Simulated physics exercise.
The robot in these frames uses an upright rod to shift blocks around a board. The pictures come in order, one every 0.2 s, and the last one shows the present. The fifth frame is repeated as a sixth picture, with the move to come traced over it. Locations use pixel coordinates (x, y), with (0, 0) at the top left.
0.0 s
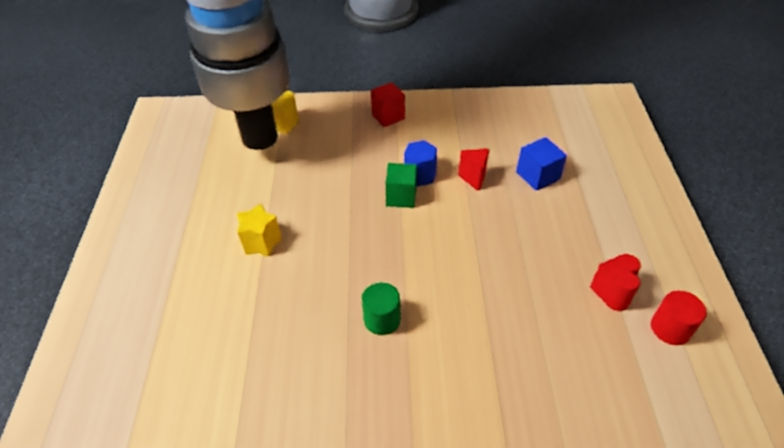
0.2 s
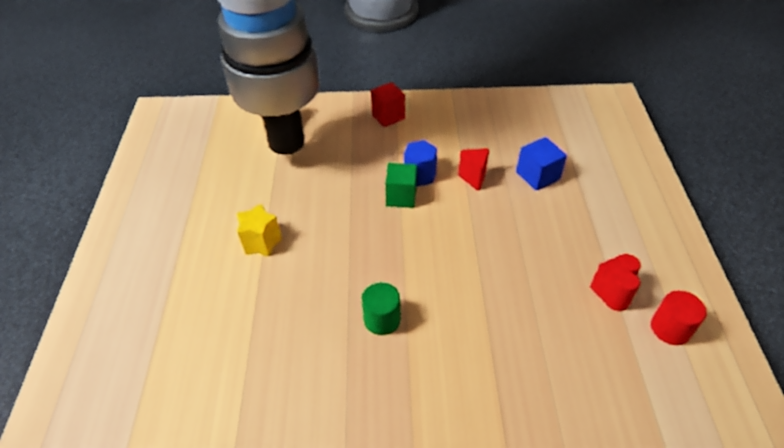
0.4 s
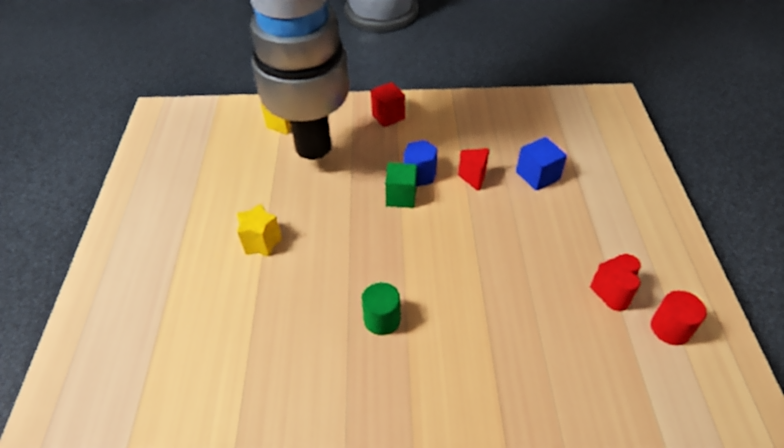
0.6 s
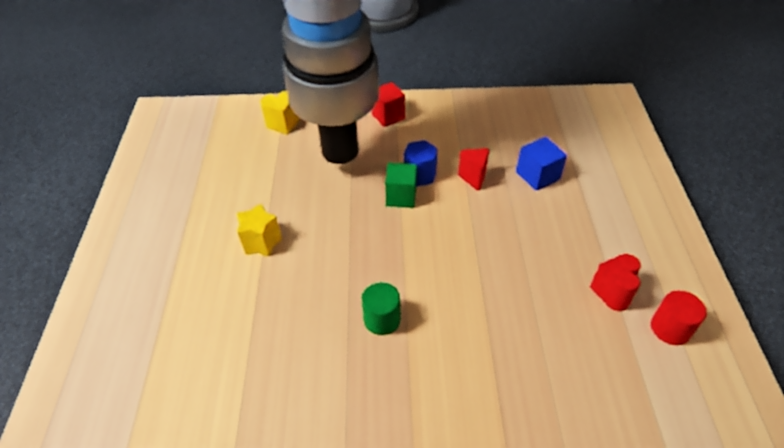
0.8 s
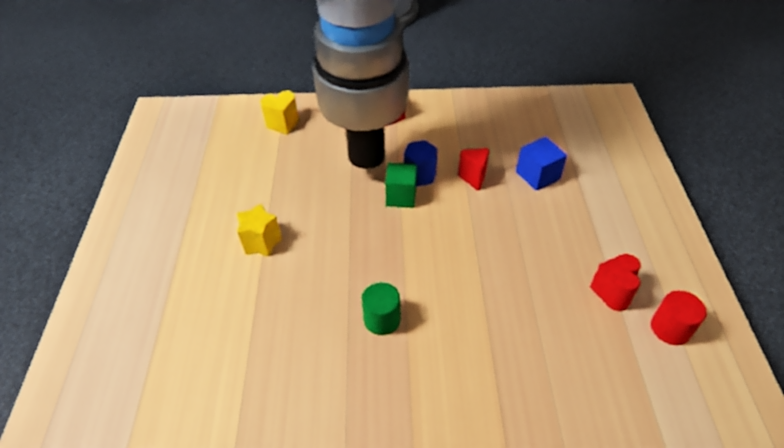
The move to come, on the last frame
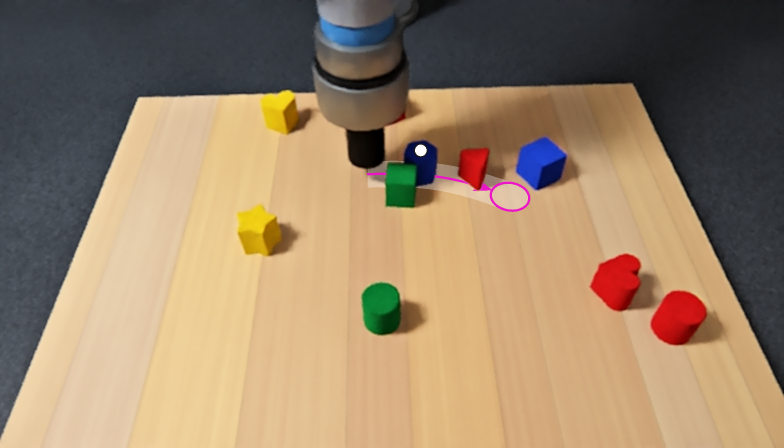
The robot's upright rod slid steadily to the right across the back of the wooden board, nearing the green and blue blocks, while all the red, yellow, green and blue blocks stayed still.
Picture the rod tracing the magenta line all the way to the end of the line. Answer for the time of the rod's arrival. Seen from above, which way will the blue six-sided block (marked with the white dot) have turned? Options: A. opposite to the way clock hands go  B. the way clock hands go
It's A.
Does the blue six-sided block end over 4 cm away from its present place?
That would be a yes.
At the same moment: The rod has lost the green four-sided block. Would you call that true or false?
Verdict: True.
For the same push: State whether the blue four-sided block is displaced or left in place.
It does get moved.
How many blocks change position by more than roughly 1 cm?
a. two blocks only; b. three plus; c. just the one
b - three plus.
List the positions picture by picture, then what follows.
In the first frame, rod's lower end at (260, 138); green four-sided block at (401, 173); blue six-sided block at (421, 150); red triangle at (477, 155); blue four-sided block at (544, 151).
In the second frame, rod at (287, 143); blocks still.
In the third frame, rod at (314, 147); blocks still.
In the fourth frame, rod at (340, 152); blocks still.
In the fifth frame, rod at (367, 156); green four-sided block at (401, 173); blue six-sided block at (421, 150); red triangle at (477, 155); blue four-sided block at (544, 151).
Drawn move, from (368, 174) over (416, 174) and (463, 182) to (510, 196); the dot is on the blue six-sided block.
One third of the way, rod at (418, 157); green four-sided block at (418, 178), turned 50° clockwise; blue six-sided block at (453, 150), turned 15° anticlockwise; red triangle at (484, 155).
Two thirds of the way, rod at (467, 164); green four-sided block at (422, 178), turned 70° clockwise; blue six-sided block at (500, 151), turned 35° anticlockwise; red triangle at (526, 158), turned 60° clockwise; blue four-sided block at (549, 150).
At the end, rod at (514, 179); green four-sided block at (422, 178), turned 70° clockwise; blue six-sided block at (545, 161), turned 45° anticlockwise; red triangle at (574, 164), turned 35° clockwise; blue four-sided block at (584, 148), turned 25° anticlockwise.
